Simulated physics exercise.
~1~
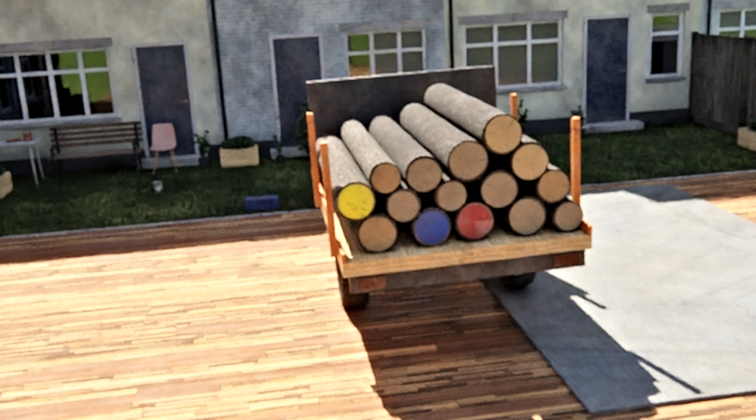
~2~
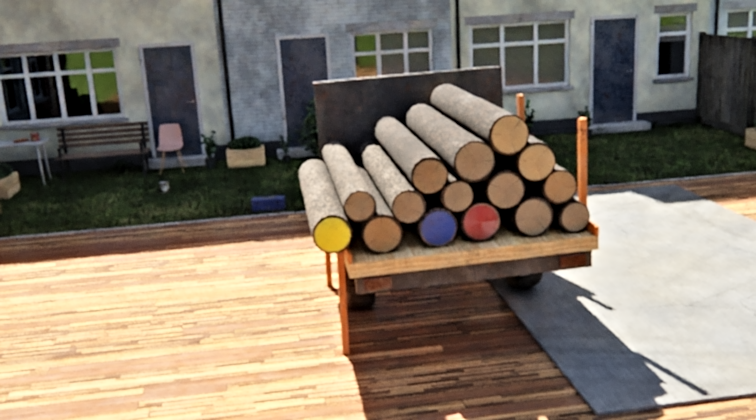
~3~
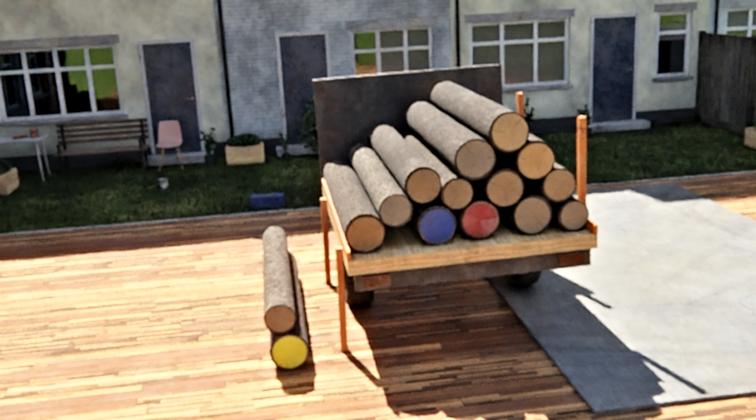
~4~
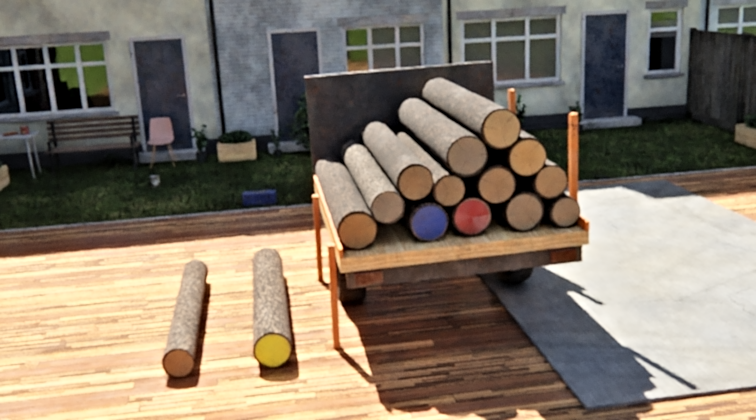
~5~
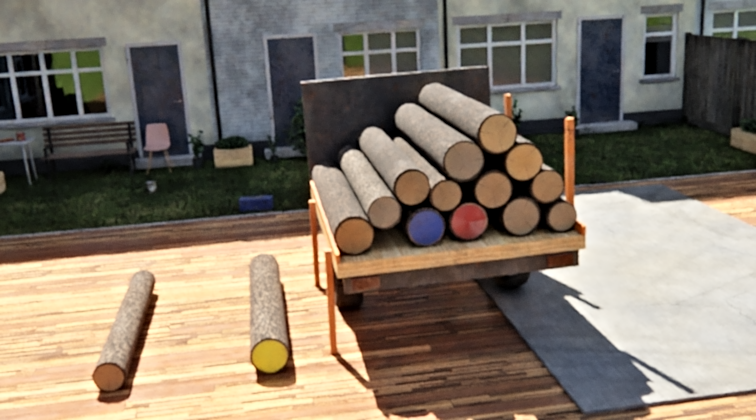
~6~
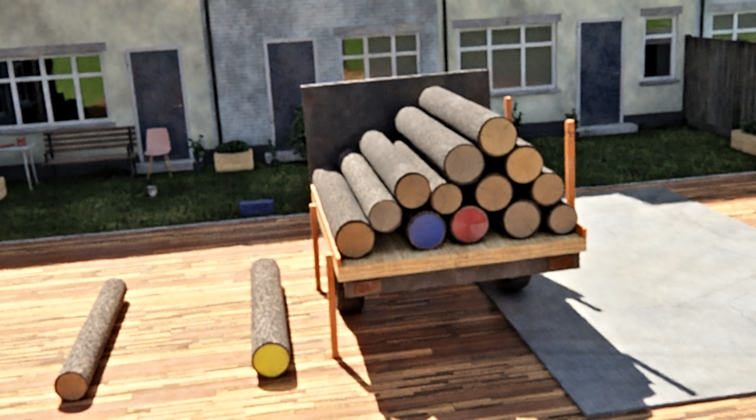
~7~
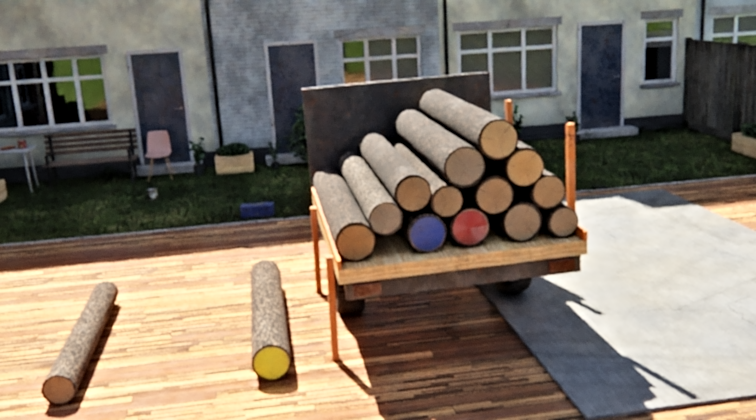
At the start, a farm trailer seen from its tail end holds a stack of logs between upright posts, with yellow, blue and red ends among the plain ones. The posts on the left side swing down, and the yellow-ended log rolls over the left edge. A plain log follows it, and the two drop to the wooden ground, one above the other. They then separate, the plain one rolling farther left while the yellow one stays nearer the trailer. Both end lying on the ground, with the rest, including blue and red, still piled on the deck.
